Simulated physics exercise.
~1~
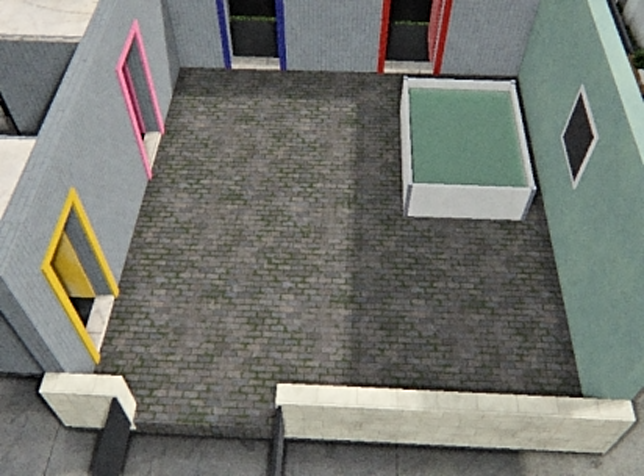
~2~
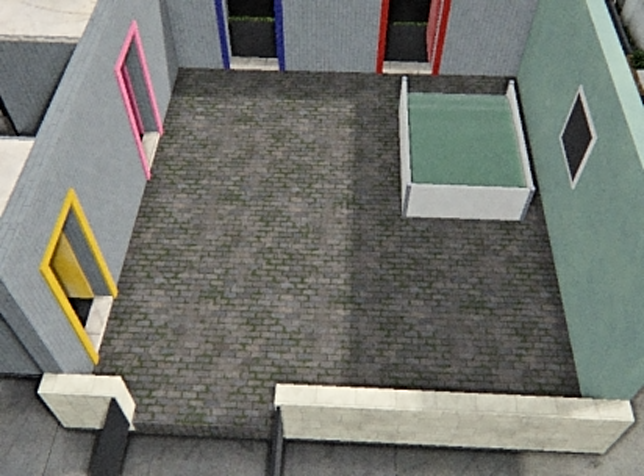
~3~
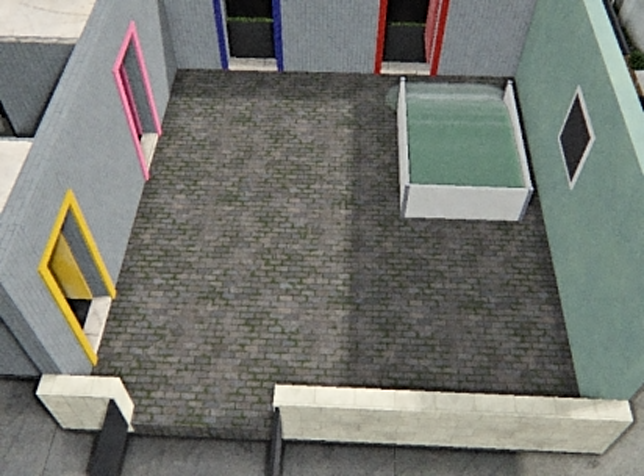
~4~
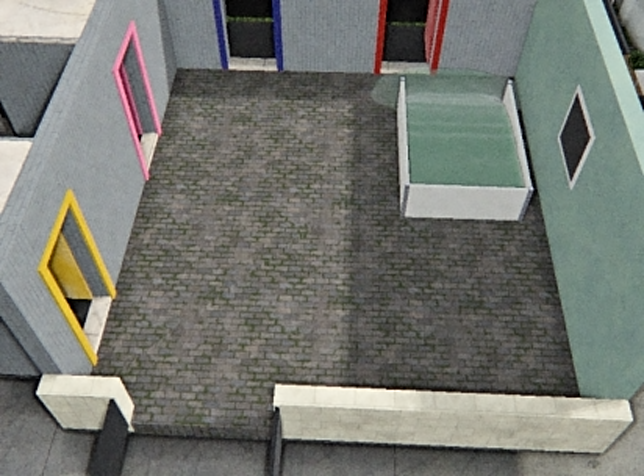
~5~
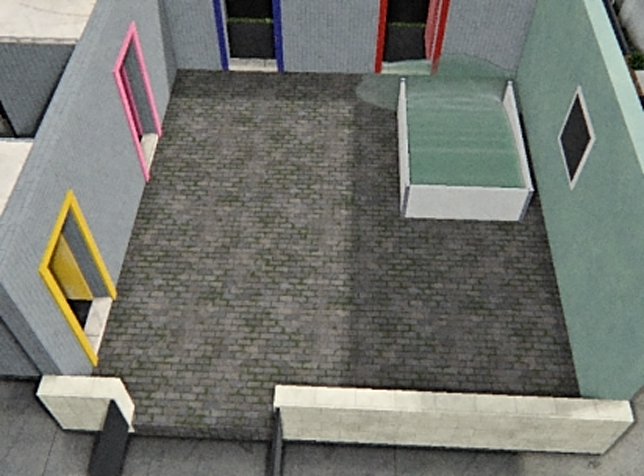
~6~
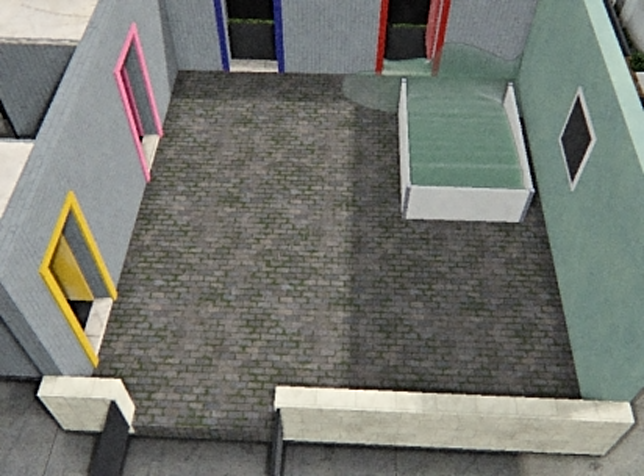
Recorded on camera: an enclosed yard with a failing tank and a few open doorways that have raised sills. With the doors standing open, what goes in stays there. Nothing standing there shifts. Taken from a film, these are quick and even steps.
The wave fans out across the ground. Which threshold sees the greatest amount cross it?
The red threshold.
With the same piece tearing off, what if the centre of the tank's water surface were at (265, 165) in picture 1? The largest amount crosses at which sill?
The biggest share comes in at the door marked blue.
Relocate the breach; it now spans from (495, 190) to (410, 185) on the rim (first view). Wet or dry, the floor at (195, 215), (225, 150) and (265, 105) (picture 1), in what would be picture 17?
Untouched, untouched, untouched.
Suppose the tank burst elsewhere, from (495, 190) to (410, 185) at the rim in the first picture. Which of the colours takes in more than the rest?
It's the yellow door.
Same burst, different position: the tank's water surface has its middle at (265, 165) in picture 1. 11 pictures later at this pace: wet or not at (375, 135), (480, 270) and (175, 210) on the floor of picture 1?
Result, in order: Unaffected; unaffected; unaffected.
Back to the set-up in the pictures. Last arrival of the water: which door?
The one in yellow.
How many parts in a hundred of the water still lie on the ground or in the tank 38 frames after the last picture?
That comes to around 80 in a hundred.
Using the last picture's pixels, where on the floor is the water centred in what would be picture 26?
Somewhere near (413, 141).
A moment on, water covers 10 % of the floor; yellow door not reached, red door a lot in, blue door not reached, pink door not reached.
Next, water covers 20 % of the floor; yellow door not reached, red door a lot in, blue door wet at the sill, nothing in, pink door not reached.
Then, water covers 40 % of the floor; yellow door not reached, red door a lot in, blue door wet at the sill, nothing in, pink door wet at the sill, nothing in.
Later, water covers 65 % of the floor; yellow door wet at the sill, nothing in, red door a lot in, blue door wet at the sill, nothing in, pink door a trickle in.
In the end, water covers 80 % of the floor; yellow door a trickle in, red door a lot in, blue door wet at the sill, nothing in, pink door a trickle in; the red door has let in the most.
